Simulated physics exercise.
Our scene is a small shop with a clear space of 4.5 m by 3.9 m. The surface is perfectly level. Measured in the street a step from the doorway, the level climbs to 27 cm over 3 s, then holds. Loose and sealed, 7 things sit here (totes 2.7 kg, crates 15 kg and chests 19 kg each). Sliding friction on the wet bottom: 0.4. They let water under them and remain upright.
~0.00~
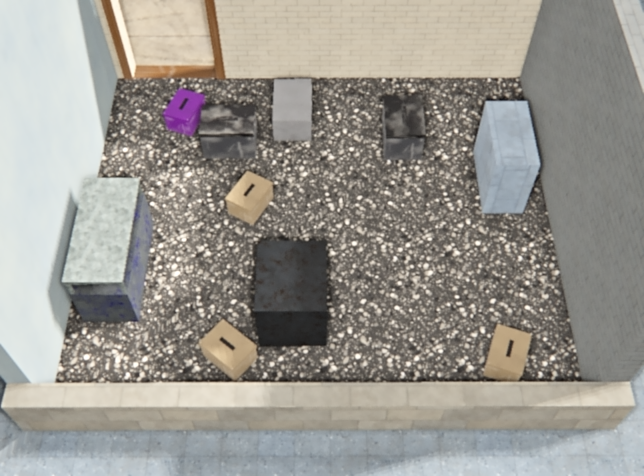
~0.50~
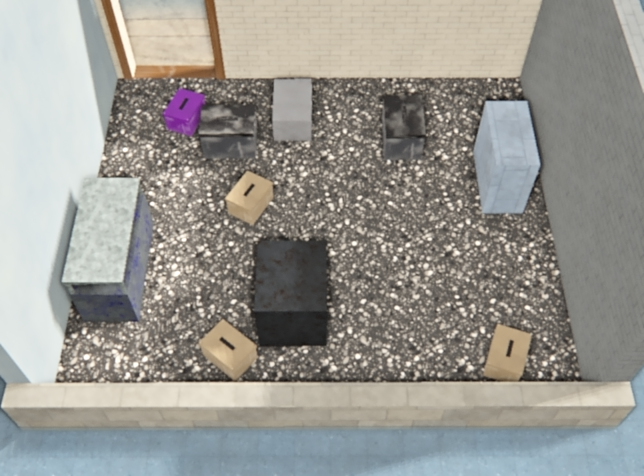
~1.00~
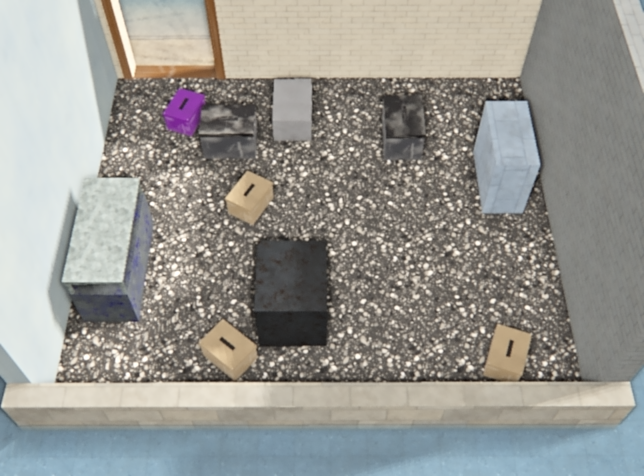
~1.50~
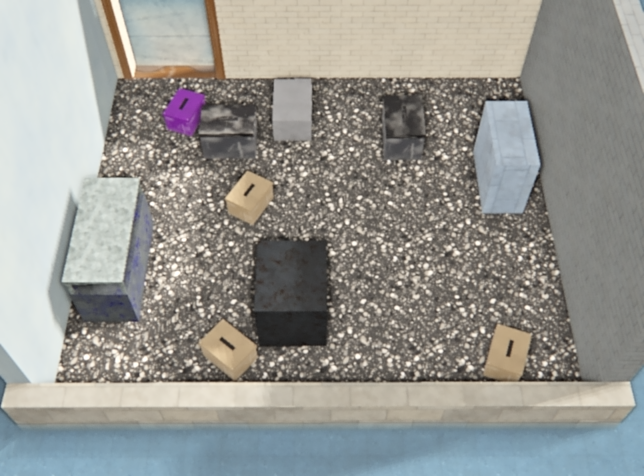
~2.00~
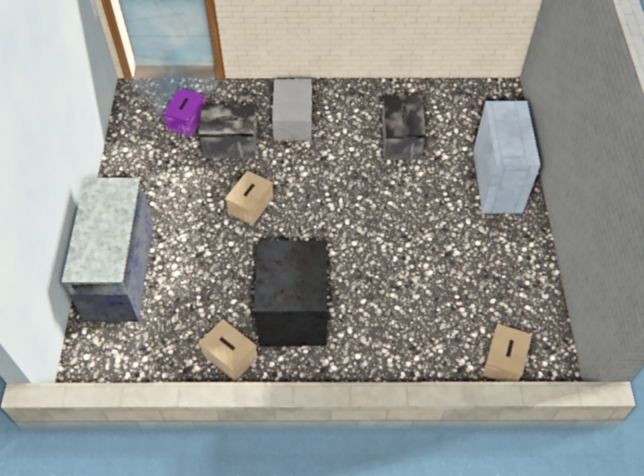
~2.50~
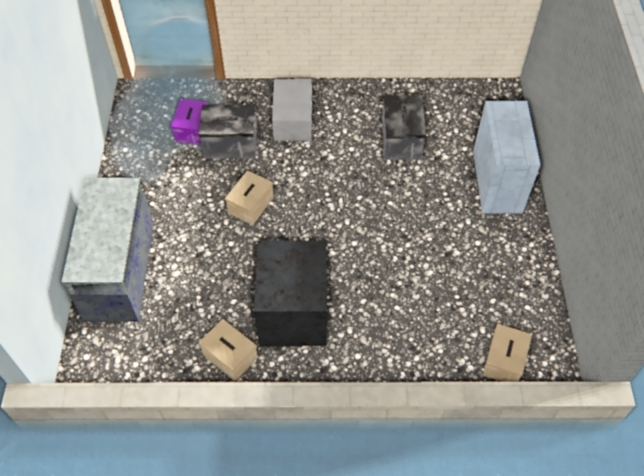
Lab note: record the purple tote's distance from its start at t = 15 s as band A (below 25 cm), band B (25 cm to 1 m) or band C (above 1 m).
My guess: It's a long way from its start.
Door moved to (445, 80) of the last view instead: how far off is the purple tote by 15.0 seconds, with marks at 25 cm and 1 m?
Outcome: The purple tote moves far off.
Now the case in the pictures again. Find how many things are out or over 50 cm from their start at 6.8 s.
My count gives 4.
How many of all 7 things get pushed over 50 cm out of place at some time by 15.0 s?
The answer here is 7.
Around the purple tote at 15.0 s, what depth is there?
Depth approx. 17 cm.
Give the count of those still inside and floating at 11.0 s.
At that instant the tally stands at 5.
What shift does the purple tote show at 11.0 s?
Around 300 cm from the start by that time.
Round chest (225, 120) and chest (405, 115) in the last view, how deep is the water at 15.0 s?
I'd put it at 13 cm and 11 cm respectively.
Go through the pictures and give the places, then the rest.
In the first frame, the purple tote at (184, 104) rests on the ground; 0.0 m2 under water; 0 of 7 have shifted.
In the second frame, the purple tote at (184, 104), on the bottom; water covers 0.0 m2; 0 of 7 have shifted.
In the third frame, the purple tote at (184, 104) rests on the ground; 0.0 m2 under water; 0 of 7 have shifted.
In the fourth frame, the purple tote at (184, 104), on the bottom; water covers 0.0 m2; 0 of 7 have shifted.
In the fifth frame, the purple tote at (184, 104), on the bottom; water covers 0.3 m2; 0 of 7 have shifted.
In the sixth frame, the purple tote at (190, 114) rests on the ground, 17 cm from its start; 1.3 m2 under water; 1 of 7 have shifted.
After 3.5 s the purple tote is near (162, 194), 1.2 m from its start, afloat; 1 afloat.
After 6.8 s the purple tote is near (159, 303), 2.4 m from its start, afloat; 2 afloat.
After 11.0 s the purple tote is near (207, 359), 3.0 m from its start, afloat; 5 afloat.
After 15.0 s the purple tote is near (199, 344), 2.9 m from its start, afloat; 7 afloat.
